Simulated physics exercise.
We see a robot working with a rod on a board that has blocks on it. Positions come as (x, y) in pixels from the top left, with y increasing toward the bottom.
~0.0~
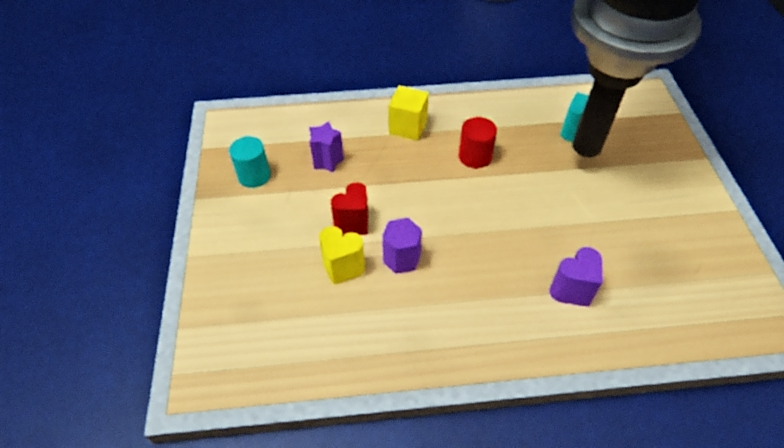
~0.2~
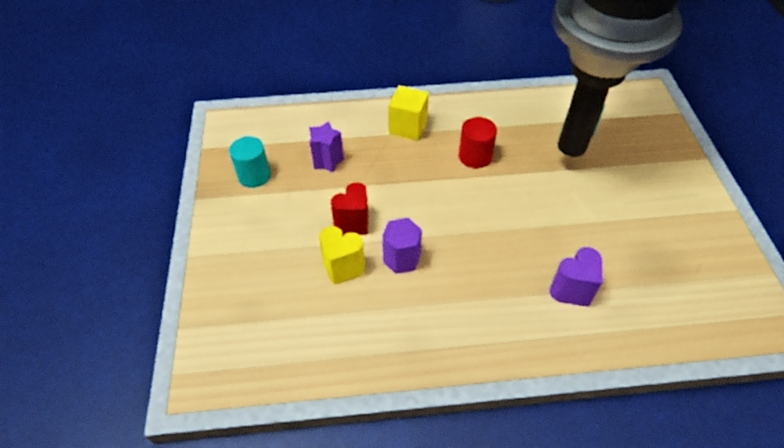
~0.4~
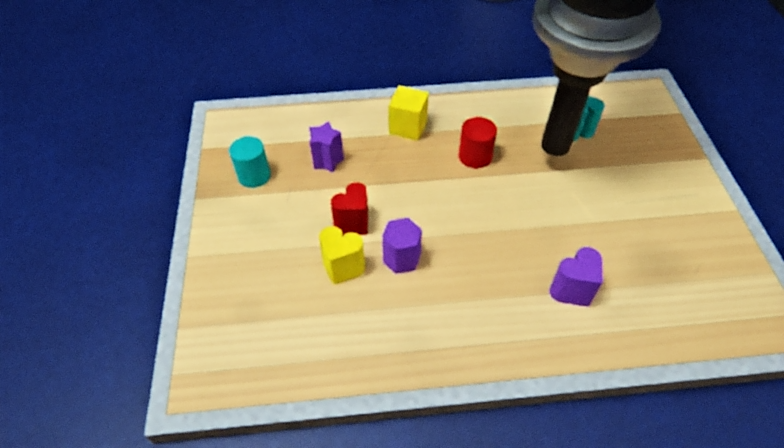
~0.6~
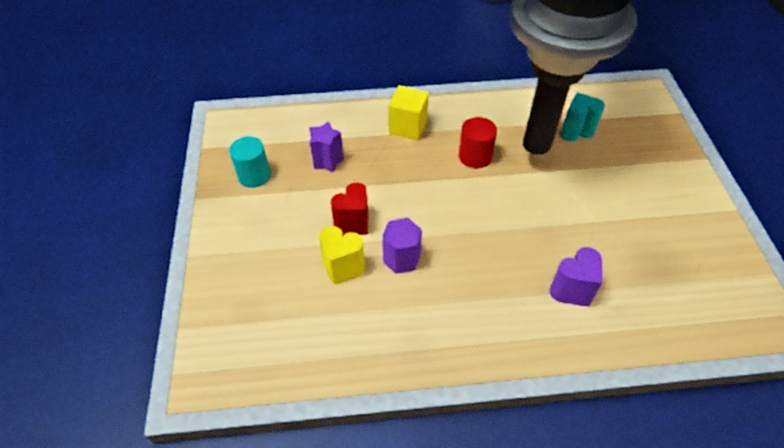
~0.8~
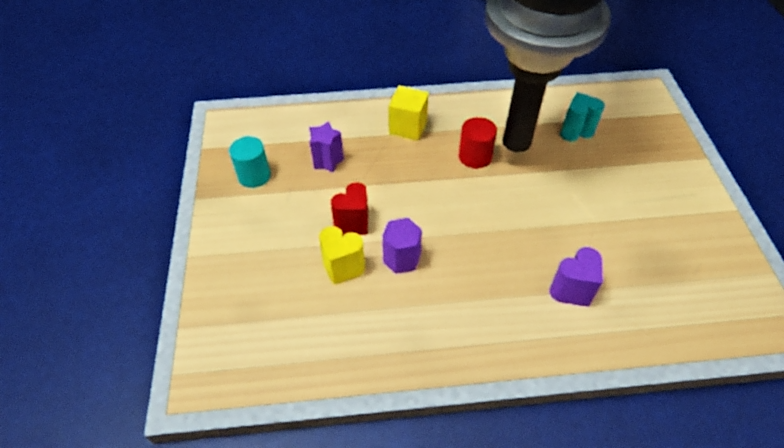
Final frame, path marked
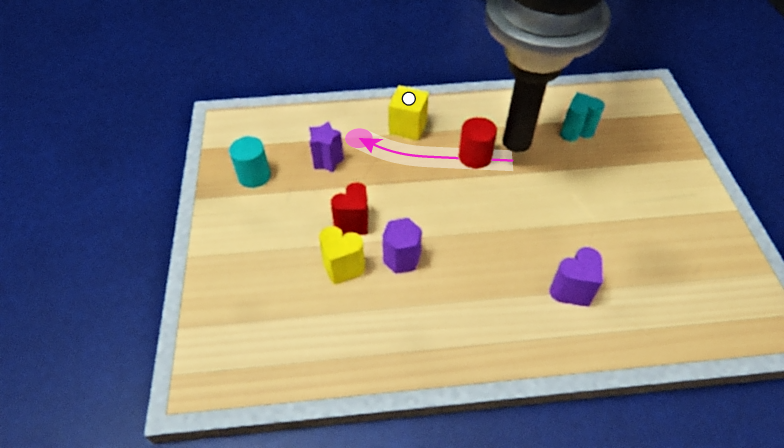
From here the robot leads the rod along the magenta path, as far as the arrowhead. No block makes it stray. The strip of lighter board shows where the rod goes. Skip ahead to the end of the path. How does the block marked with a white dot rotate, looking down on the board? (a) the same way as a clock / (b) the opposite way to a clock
a
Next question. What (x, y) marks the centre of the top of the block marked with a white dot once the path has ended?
I predict (391, 92).
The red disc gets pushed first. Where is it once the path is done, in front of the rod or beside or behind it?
At the end of the path, the rod is still pushing the red disc ahead of it.
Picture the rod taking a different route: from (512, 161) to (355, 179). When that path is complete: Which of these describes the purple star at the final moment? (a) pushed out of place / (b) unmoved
Choice b: Unmoved.
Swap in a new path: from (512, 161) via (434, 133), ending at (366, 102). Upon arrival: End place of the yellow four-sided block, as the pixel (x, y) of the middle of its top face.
I'd guess (339, 84).
The line goes from (512, 161) via (432, 157), ending at (359, 138); the dot is on the yellow four-sided block.
On the path given first. One third of the way, rod (461, 140); red disc (431, 122).
Two thirds of the way, rod (405, 136); yellow four-sided block (392, 93), turned 75° clockwise; red disc (378, 115).
At the end, rod (358, 120); purple star unmoved; yellow four-sided block (391, 92), turned 85° clockwise; red disc (333, 97).
